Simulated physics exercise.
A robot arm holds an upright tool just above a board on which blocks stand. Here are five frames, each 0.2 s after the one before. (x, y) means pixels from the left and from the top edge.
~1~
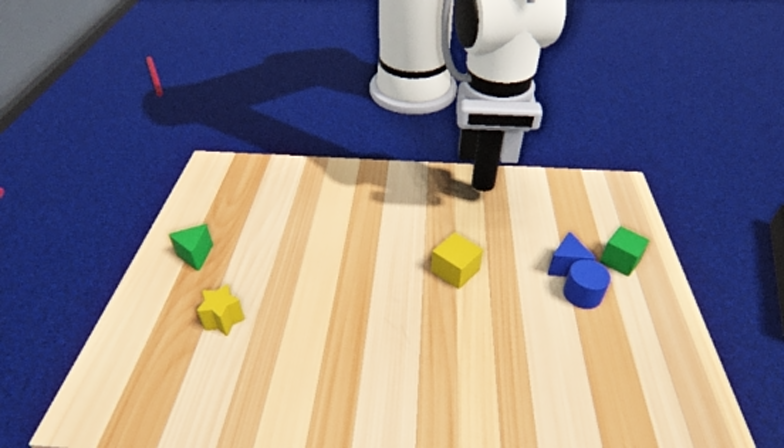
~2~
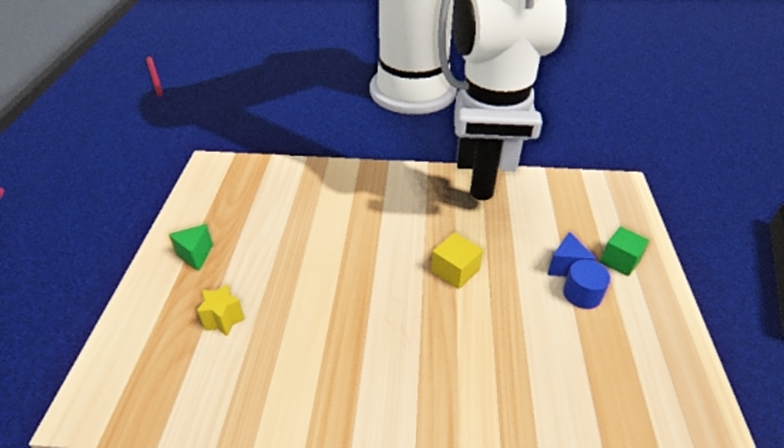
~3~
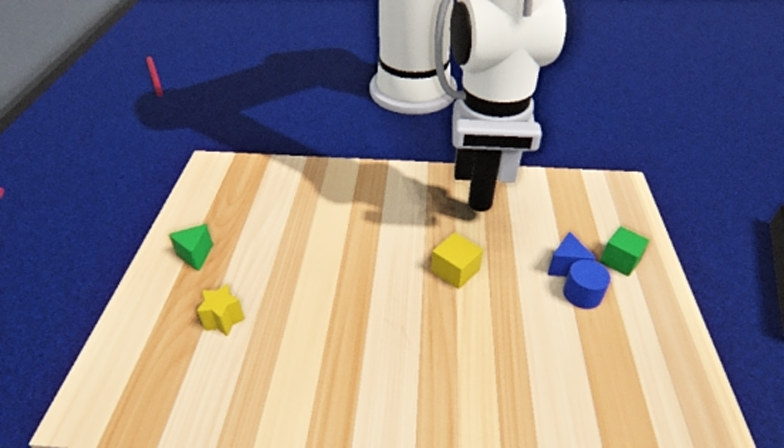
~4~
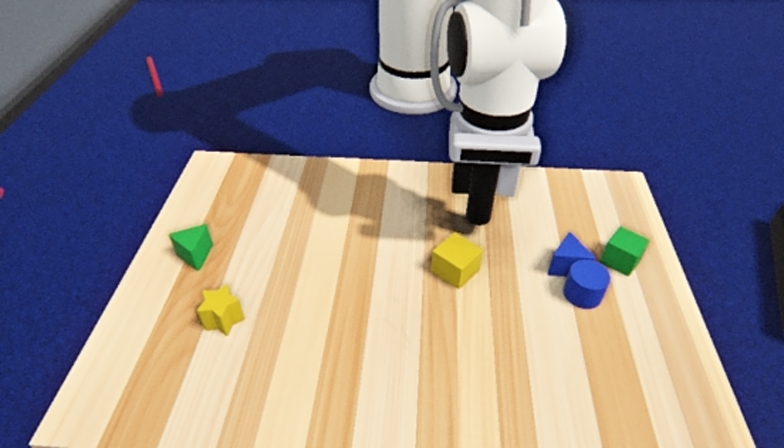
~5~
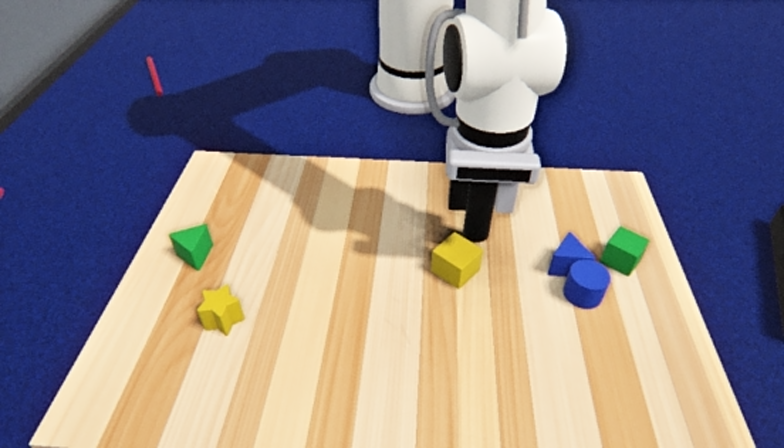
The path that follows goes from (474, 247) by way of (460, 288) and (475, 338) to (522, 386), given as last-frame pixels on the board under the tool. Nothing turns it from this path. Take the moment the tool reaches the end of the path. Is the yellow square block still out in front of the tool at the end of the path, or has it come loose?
The block gets away.
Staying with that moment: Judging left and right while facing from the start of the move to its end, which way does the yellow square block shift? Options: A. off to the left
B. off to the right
I'll go with B - off to the right.
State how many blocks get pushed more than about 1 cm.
Answer: One block.
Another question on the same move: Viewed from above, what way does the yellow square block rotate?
Viewed from above: Clockwise.
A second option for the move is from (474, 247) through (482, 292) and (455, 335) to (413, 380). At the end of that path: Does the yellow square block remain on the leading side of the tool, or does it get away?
The tool passes it.
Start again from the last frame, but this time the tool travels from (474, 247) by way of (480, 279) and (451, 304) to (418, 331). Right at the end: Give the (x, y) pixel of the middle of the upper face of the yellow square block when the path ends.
It should be at (426, 267) by then.
On the path given first. One third of the way, tool at (462, 276); yellow square block at (434, 282), turned 25° clockwise.
Two thirds of the way, tool at (478, 325); yellow square block at (429, 288), turned 40° clockwise.
At the end, tool at (527, 373); yellow square block at (429, 288), turned 40° clockwise.
